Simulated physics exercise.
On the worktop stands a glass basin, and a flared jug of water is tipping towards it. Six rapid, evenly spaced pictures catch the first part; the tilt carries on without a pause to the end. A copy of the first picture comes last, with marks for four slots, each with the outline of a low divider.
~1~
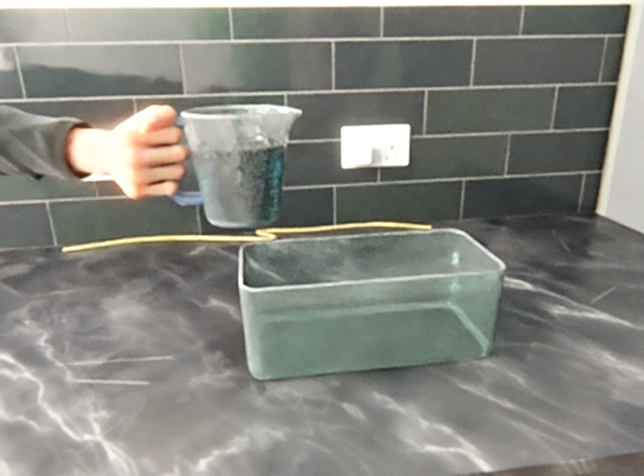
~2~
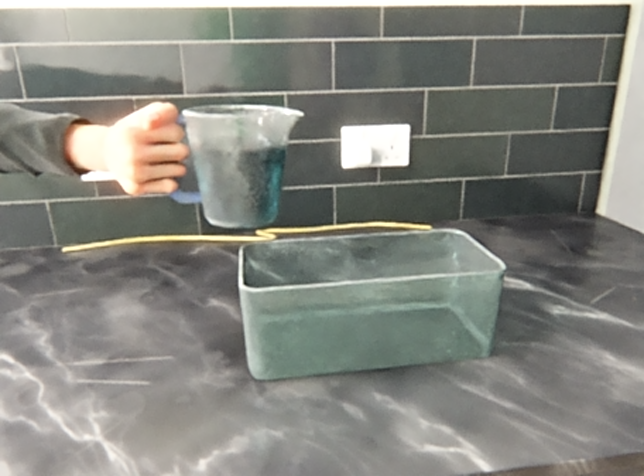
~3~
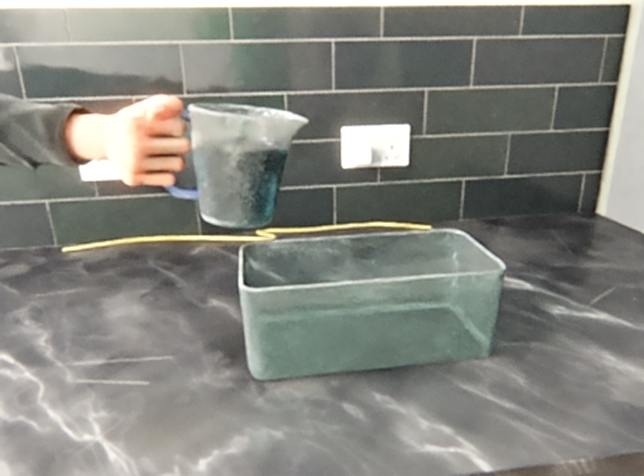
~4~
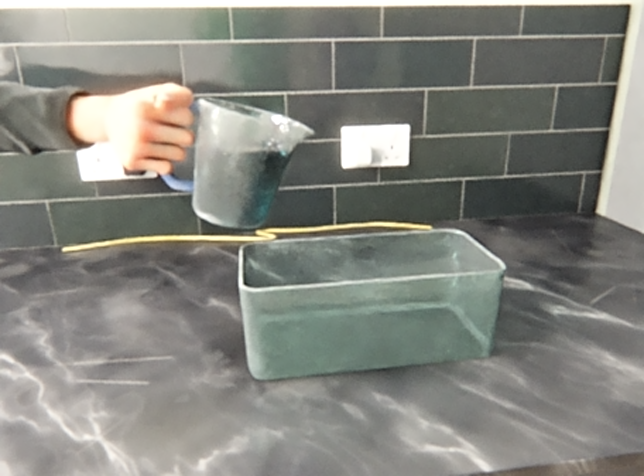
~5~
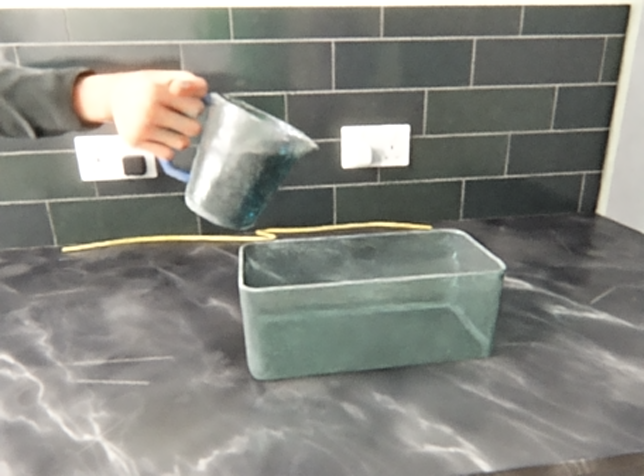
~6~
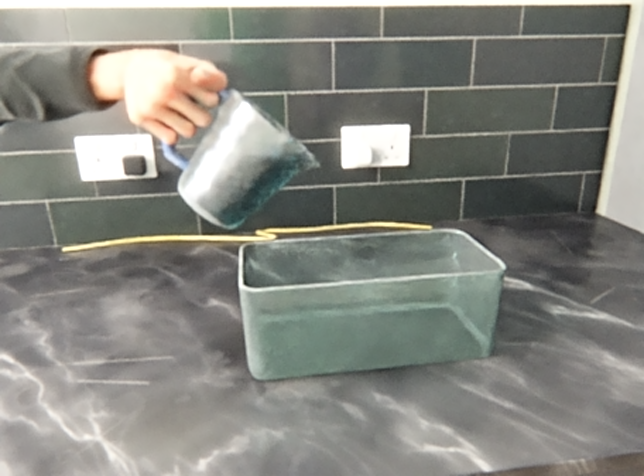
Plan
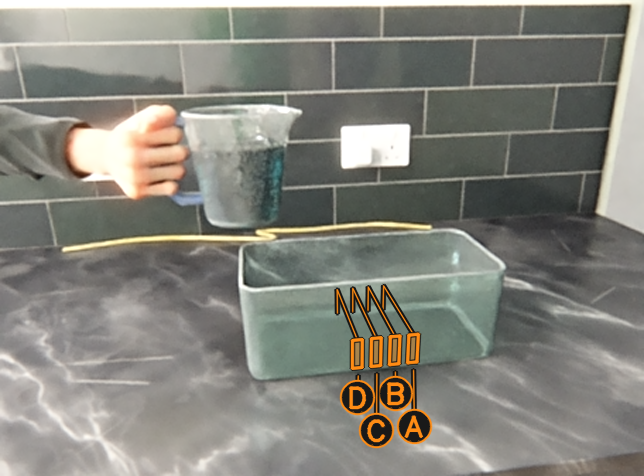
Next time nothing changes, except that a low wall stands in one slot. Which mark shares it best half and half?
Position D.
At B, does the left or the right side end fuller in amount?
More ends on the left.
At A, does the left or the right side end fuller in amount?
More ends on the left.
On the marked copy, A at (413, 369); B at (395, 371); C at (376, 373); D at (358, 375).
With A, about 89 % ends left of the wall and 9 % right of it; 3 % is lost outside.
With B, about 86 % ends left of the wall and 8 % right of it; 6 % is lost outside.
With C, about 86 % ends left of the wall and 12 % right of it; 3 % is lost outside.
With D, about 45 % ends left of the wall and 53 % right of it.
